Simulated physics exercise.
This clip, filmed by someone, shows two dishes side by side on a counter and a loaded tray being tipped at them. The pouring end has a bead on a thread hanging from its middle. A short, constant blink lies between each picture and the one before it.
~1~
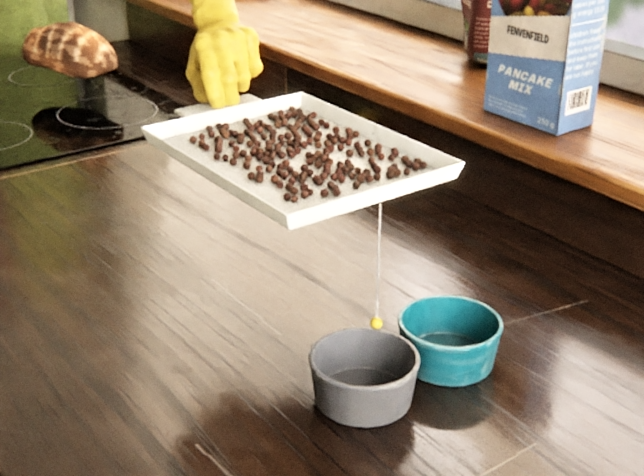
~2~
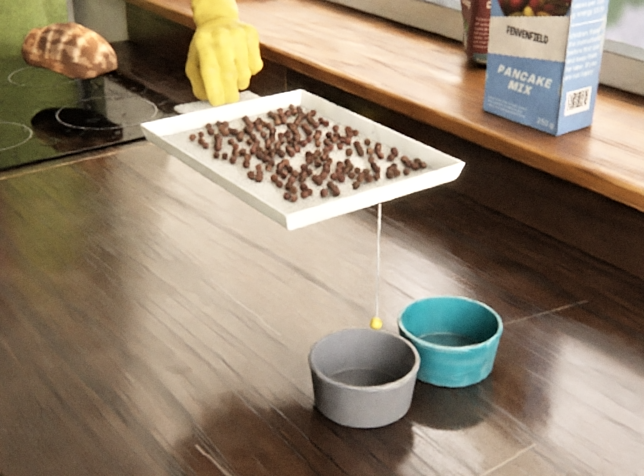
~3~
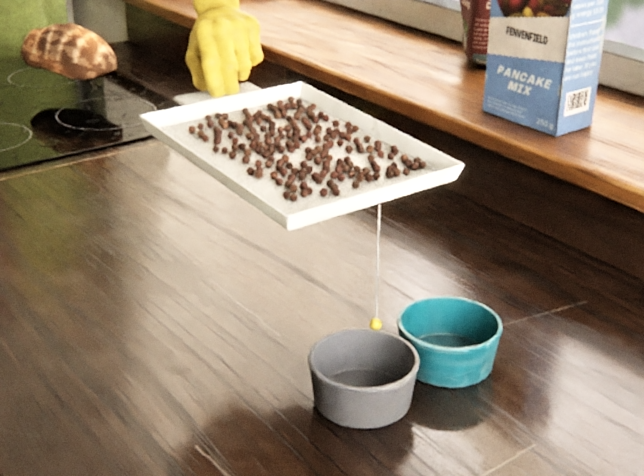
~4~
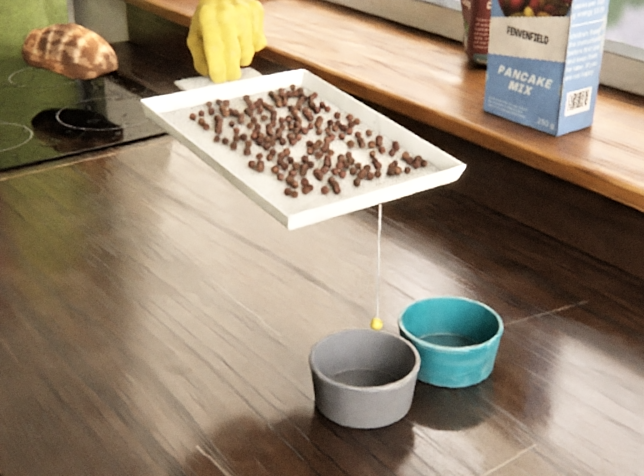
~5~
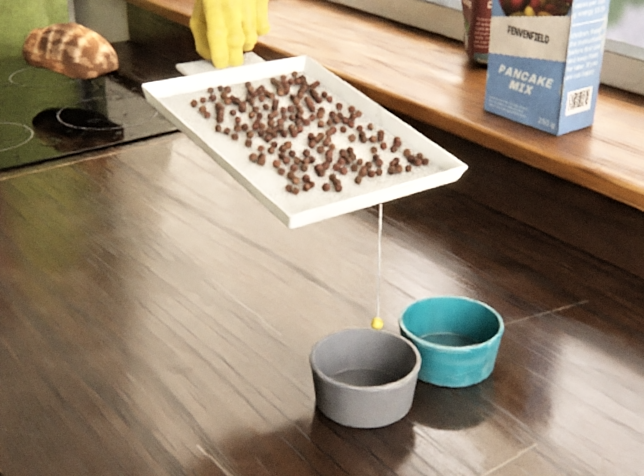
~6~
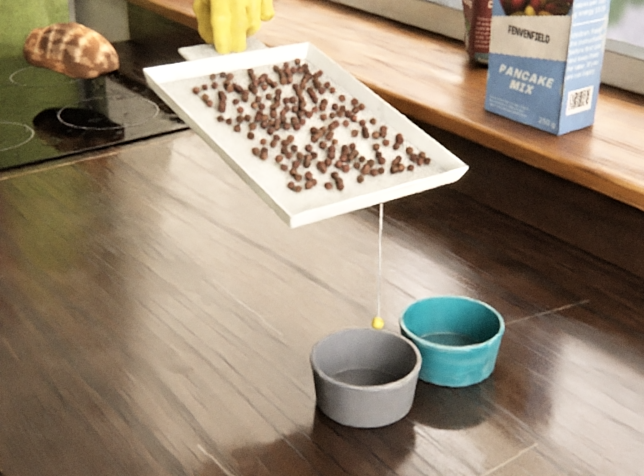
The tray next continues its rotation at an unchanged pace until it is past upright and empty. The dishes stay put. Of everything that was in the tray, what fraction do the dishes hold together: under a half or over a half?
Together they hold over a half.
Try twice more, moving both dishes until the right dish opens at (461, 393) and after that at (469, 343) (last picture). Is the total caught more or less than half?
The first time it's lower than half, the second time higher than half.
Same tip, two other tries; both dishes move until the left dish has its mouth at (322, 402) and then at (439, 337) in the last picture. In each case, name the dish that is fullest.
Trial one goes to the right of the two, trial two to the left of the two.
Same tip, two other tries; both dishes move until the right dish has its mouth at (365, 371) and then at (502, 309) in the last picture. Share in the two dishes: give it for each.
I'd expect some 30 percent, and then some 60 percent.
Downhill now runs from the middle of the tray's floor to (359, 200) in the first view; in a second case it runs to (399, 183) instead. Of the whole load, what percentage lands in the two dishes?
Lab note: Try 1 = 50 %, try 2 = 90 %.
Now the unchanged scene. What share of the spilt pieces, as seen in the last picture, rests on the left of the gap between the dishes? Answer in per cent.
It comes out at roughly 20 percent.
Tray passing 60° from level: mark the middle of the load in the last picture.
In the last view the centre sits at roughly (398, 178).
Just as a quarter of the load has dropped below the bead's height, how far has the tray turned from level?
At about 100°.
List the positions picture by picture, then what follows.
The first picture shows corners of the pouring end (289, 212) and (457, 162), level; middle of the load (298, 151), allspice berries; left dish (398, 399); right dish (484, 359); bead on its thread (376, 323).
The second picture shows corners of the pouring end (289, 212) and (457, 162), level; middle of the load (297, 149).
The third picture shows corners of the pouring end (289, 213) and (457, 164), tipped barely, level across its low end; middle of the load (297, 145).
The fourth picture shows corners of the pouring end (291, 213) and (458, 164), tipped a little, level across its low end; middle of the load (298, 137).
The fifth picture shows corners of the pouring end (292, 212) and (460, 165), tipped a little, level across its low end; middle of the load (300, 129).
The sixth picture shows corners of the pouring end (294, 212) and (461, 166), tipped a little, level across its low end; middle of the load (303, 122); left dish (399, 399); right dish (486, 359).
Just after the last frame, tray tipped steeply; almost all on the tray; just a few in the right dish; about a tenth outside both; just a few in the air.
A moment on, tray tipped past a quarter turn; roughly a quarter on the tray; about a tenth in the left dish; about a tenth in the right dish; about a tenth outside both; roughly half in the air.
Further on, tray tipped past a quarter turn; roughly a quarter in the left dish; roughly a third in the right dish; roughly a third outside both.
When it is over, tray tipped past a quarter turn; roughly a quarter in the left dish; roughly a third in the right dish; roughly a third outside both.
